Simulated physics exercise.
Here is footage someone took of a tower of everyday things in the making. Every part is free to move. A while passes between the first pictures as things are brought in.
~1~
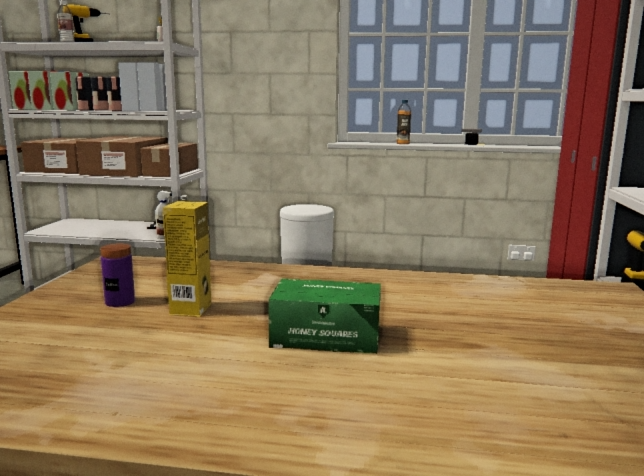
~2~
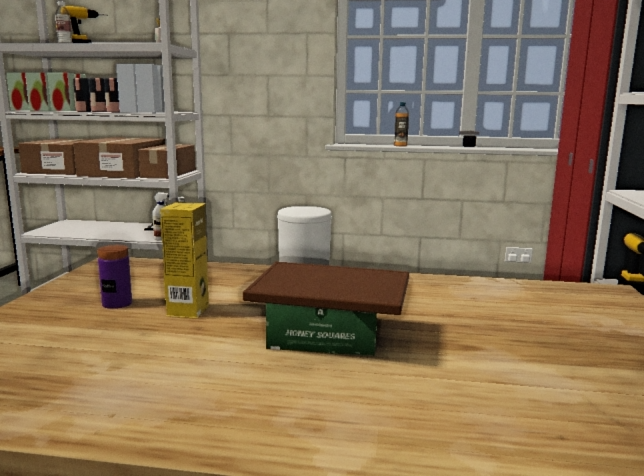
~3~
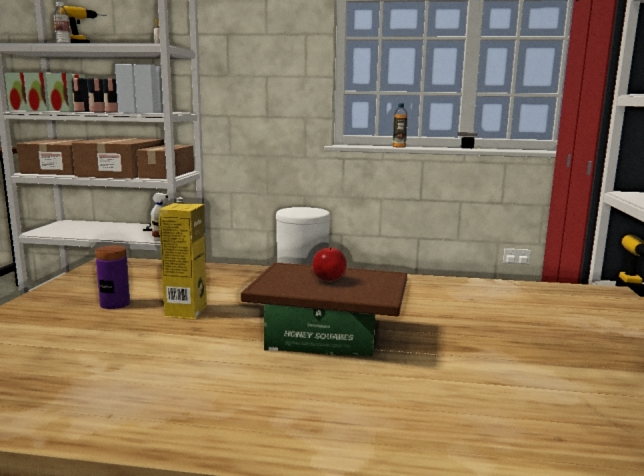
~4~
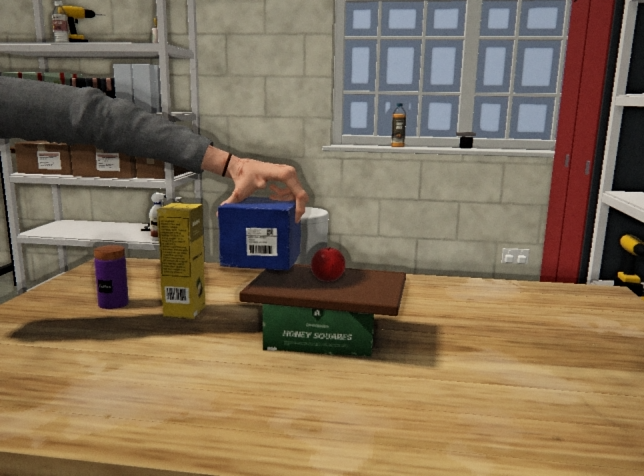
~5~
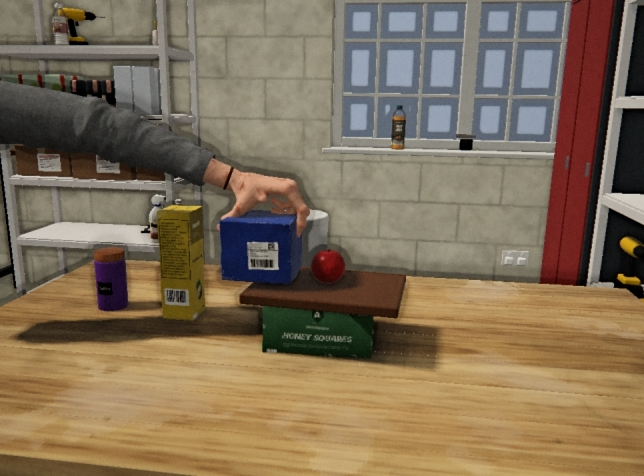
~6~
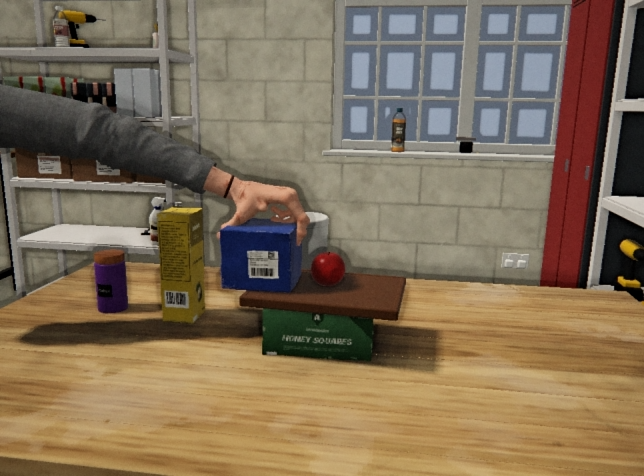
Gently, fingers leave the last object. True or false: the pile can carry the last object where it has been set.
True.
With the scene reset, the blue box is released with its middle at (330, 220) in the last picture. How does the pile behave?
Well, it topples after that.
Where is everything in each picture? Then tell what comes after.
The last thing is not in view yet, in the first frame.
The last thing is not in view yet; yellow carton (186, 260), in the second frame.
The last thing is not in view yet; purple jar (113, 277), in the third frame.
On its way; blue box (261, 232); brown tray (328, 286), in the fourth frame.
On its way; blue box (263, 245); green box (321, 319), in the fifth frame.
Set down, still held; blue box (263, 254); red apple (328, 269), in the sixth frame.
Then, 0.20 s after the last picture, nothing has stirred.
Then, 0.70 s after the last picture, blue box resting near (262, 254).
At rest, all 6 in place. Seen from the same camera at the end, blue box near (262, 254). The pile keeps its balance.
